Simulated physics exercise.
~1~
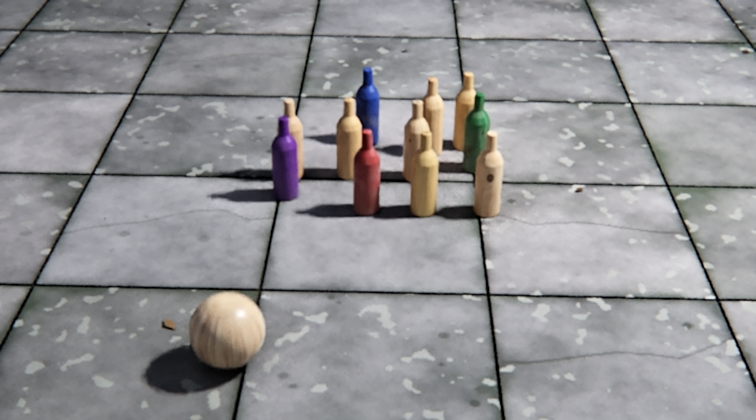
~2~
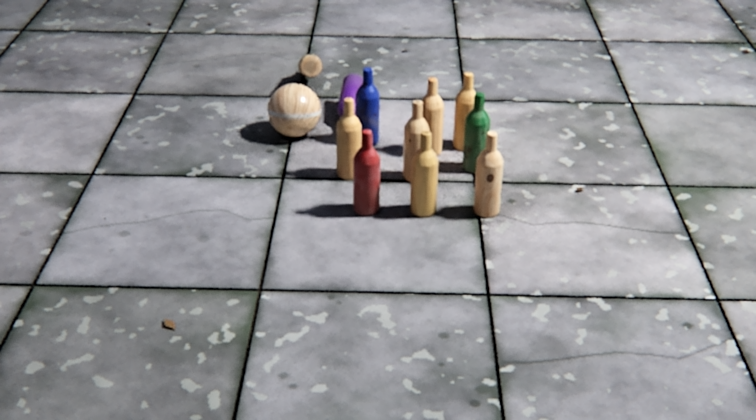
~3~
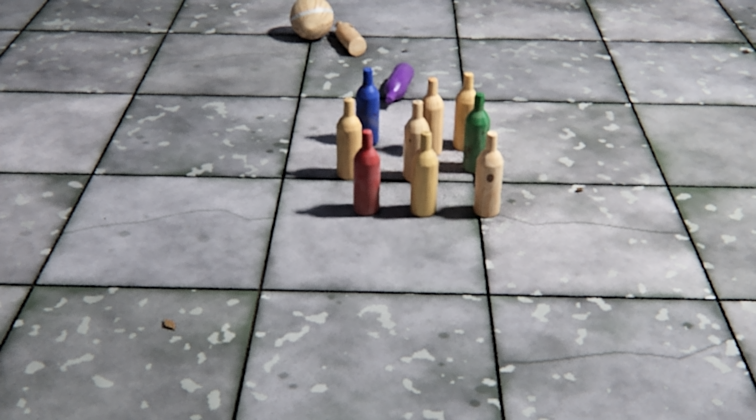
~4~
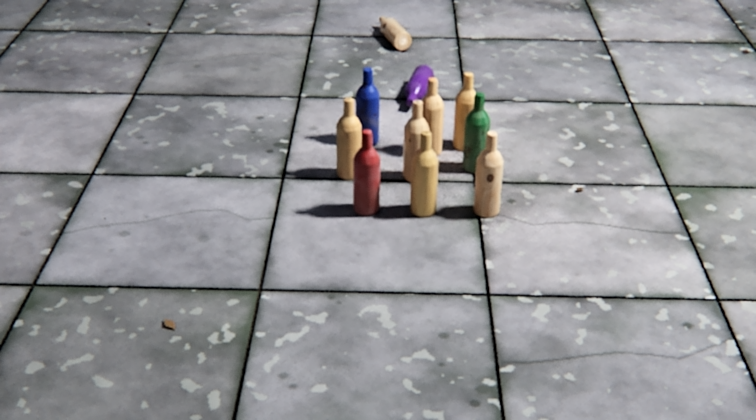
On a grey tiled floor, a wooden ball knocking over a purple skittle and a plain one, the others left standing.
